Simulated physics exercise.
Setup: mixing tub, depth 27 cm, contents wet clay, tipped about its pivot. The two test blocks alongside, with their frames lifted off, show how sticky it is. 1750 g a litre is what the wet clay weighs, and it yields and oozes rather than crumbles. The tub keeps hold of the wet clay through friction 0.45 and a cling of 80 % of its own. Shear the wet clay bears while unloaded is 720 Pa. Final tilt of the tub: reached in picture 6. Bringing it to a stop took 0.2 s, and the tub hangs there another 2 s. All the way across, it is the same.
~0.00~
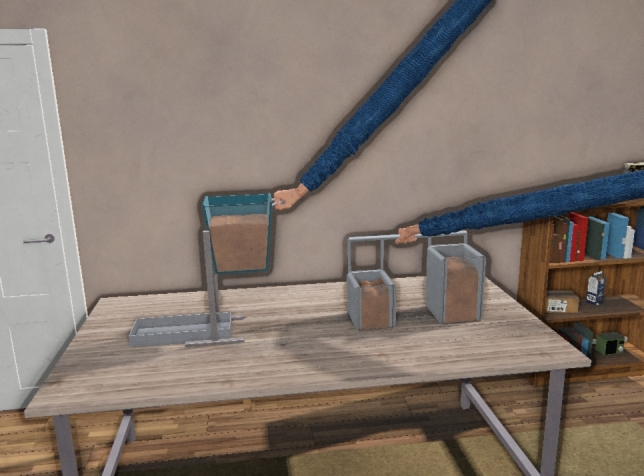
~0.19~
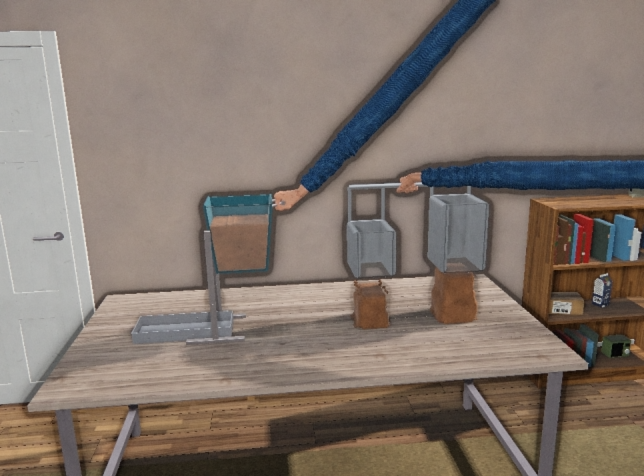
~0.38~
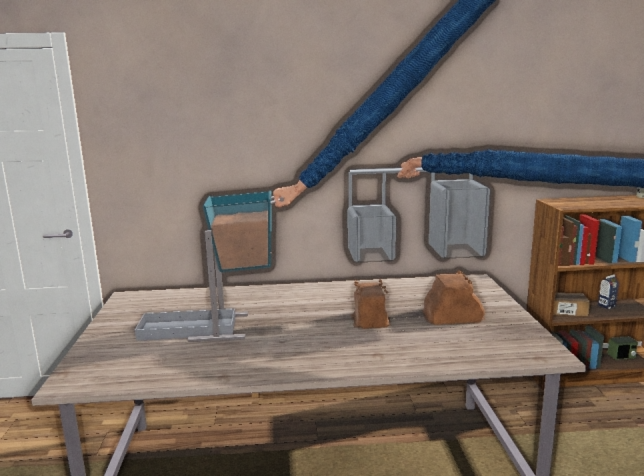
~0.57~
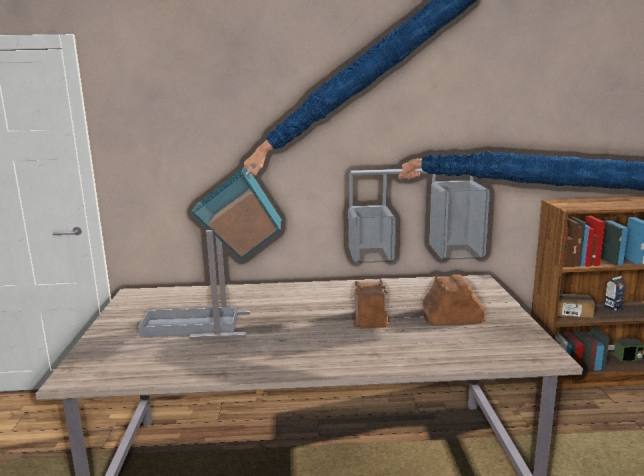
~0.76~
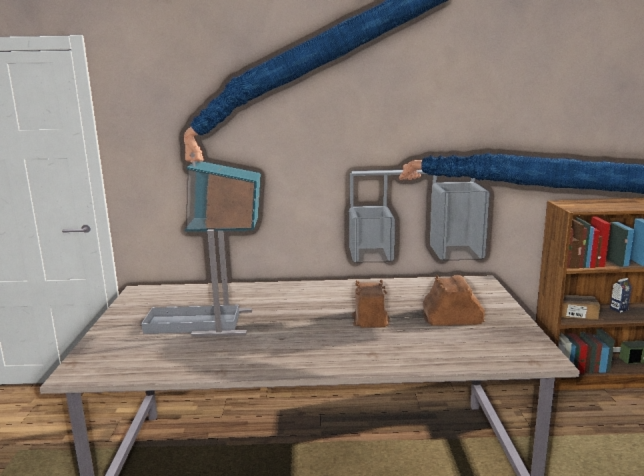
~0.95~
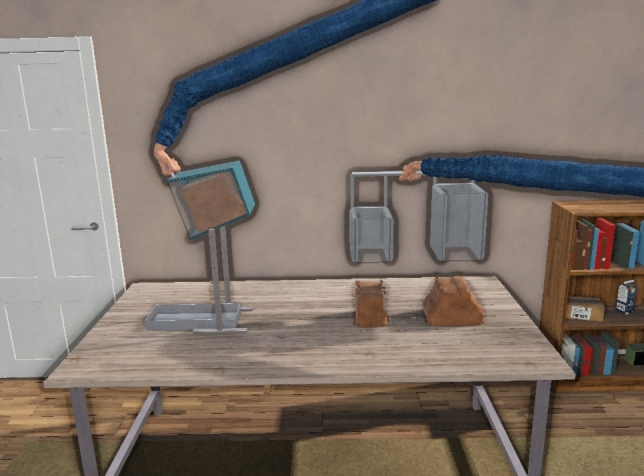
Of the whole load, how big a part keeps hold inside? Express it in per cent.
The part that keeps hold inside is about 37 %.
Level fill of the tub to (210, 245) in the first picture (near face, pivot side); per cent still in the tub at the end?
Roughly 50 per cent would still be in the tub at the end.
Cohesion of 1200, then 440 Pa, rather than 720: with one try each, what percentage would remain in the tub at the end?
Going in order, it's 40 % and then 25 %.
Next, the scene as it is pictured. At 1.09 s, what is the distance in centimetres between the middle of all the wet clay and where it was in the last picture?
Something like 8 cm, give or take.
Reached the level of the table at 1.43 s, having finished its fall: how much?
Roughly 40 per cent.
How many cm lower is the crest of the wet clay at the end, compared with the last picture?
The top ends up some 12 cm below its level in the last picture.
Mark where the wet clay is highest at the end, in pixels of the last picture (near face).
I'd point to somewhere around (241, 205).
By 1.09 s, the tub is at 106 degrees and holds 83 %.
By 1.26 s, the tub is at 106 degrees and holds 41 %.
By 1.43 s, the tub is at 106 degrees and holds 37 %.
By 1.60 s, the tub is at 106 degrees and holds 37 %.
By 2.95 s, at the end, the tub is at 106 degrees and holds 37 %.
